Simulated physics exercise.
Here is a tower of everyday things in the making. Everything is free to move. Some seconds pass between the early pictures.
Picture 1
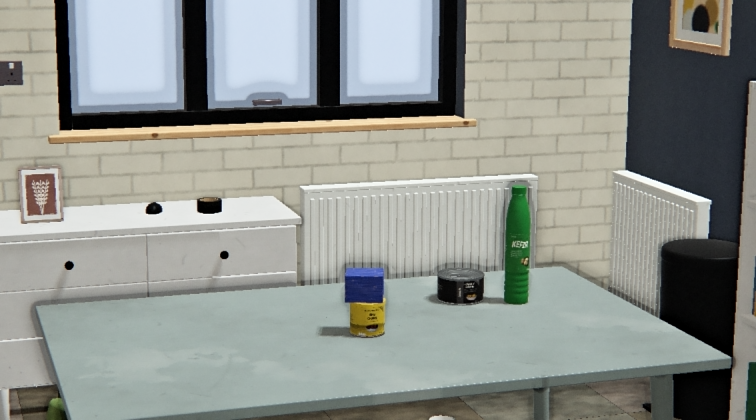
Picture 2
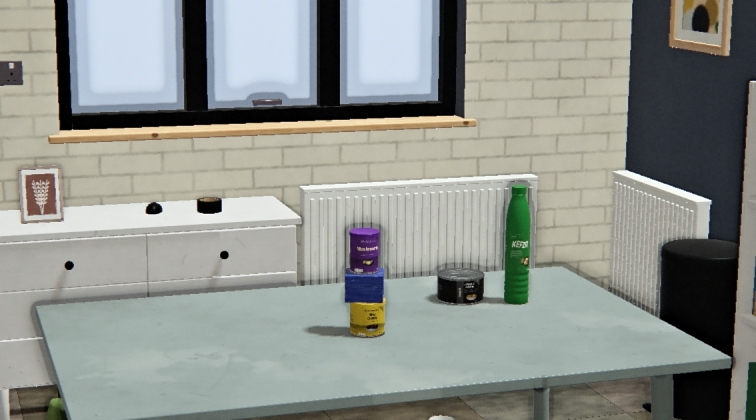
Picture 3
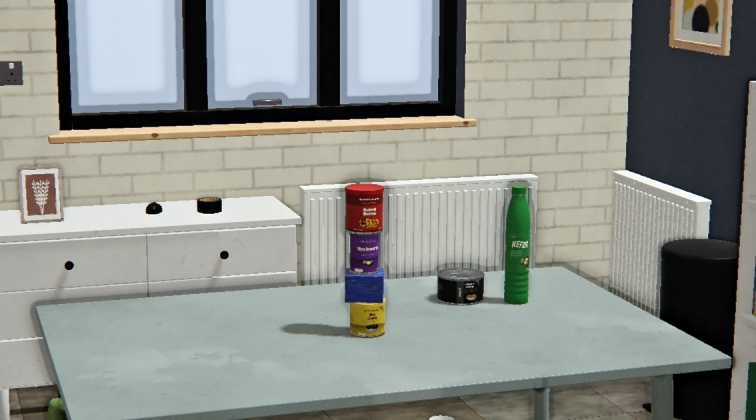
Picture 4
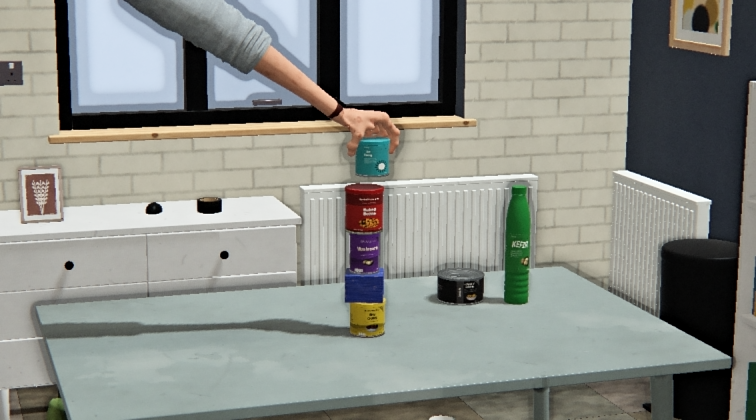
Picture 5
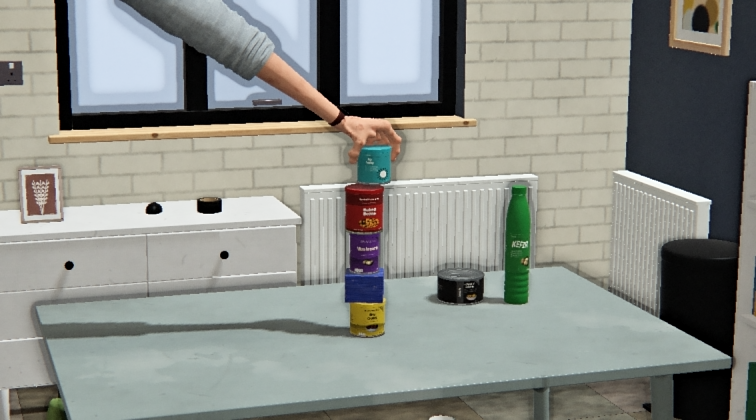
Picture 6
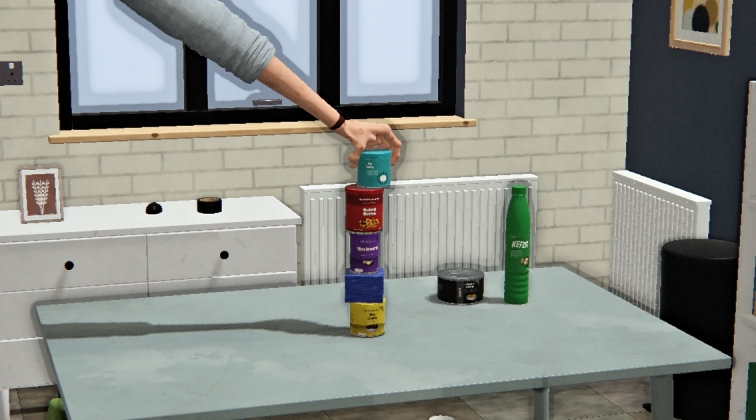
A stack of colourful containers grows taller on a pale grey-green table, seen from a fixed, slightly raised view of a room with a brick wall, window, white drawers and radiators. Above a yellow tin and blue block, a purple tin and then a red pot appear, with a dark container and green bottle to the right. A hand reaching from the upper left lowers a turquoise tin onto the red pot.
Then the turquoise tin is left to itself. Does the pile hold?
The pile keeps its balance.
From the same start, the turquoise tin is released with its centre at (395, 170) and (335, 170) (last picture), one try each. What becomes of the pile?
First try: It loses its balance; second try: It gives way.
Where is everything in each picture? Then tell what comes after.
The last thing is not in view yet, in the first frame.
The last thing is not in view yet; blue block (365, 285), in the second frame.
The last thing is not in view yet; green bottle (518, 244), in the third frame.
Still above its spot; turquoise tin (372, 157); red pot (364, 209), in the fourth frame.
Still above its spot; turquoise tin (374, 164); blue block (365, 285), in the fifth frame.
In place under the hand; turquoise tin (374, 168); green bottle (518, 244), in the sixth frame.
Then, 0.20 s on from there, no change.
Then, 0.70 s on from there, turquoise tin resting near (374, 169).
In the end, all 7 unmoved. At the end, from the last picture's camera, turquoise tin near (374, 169). The pile stays up.
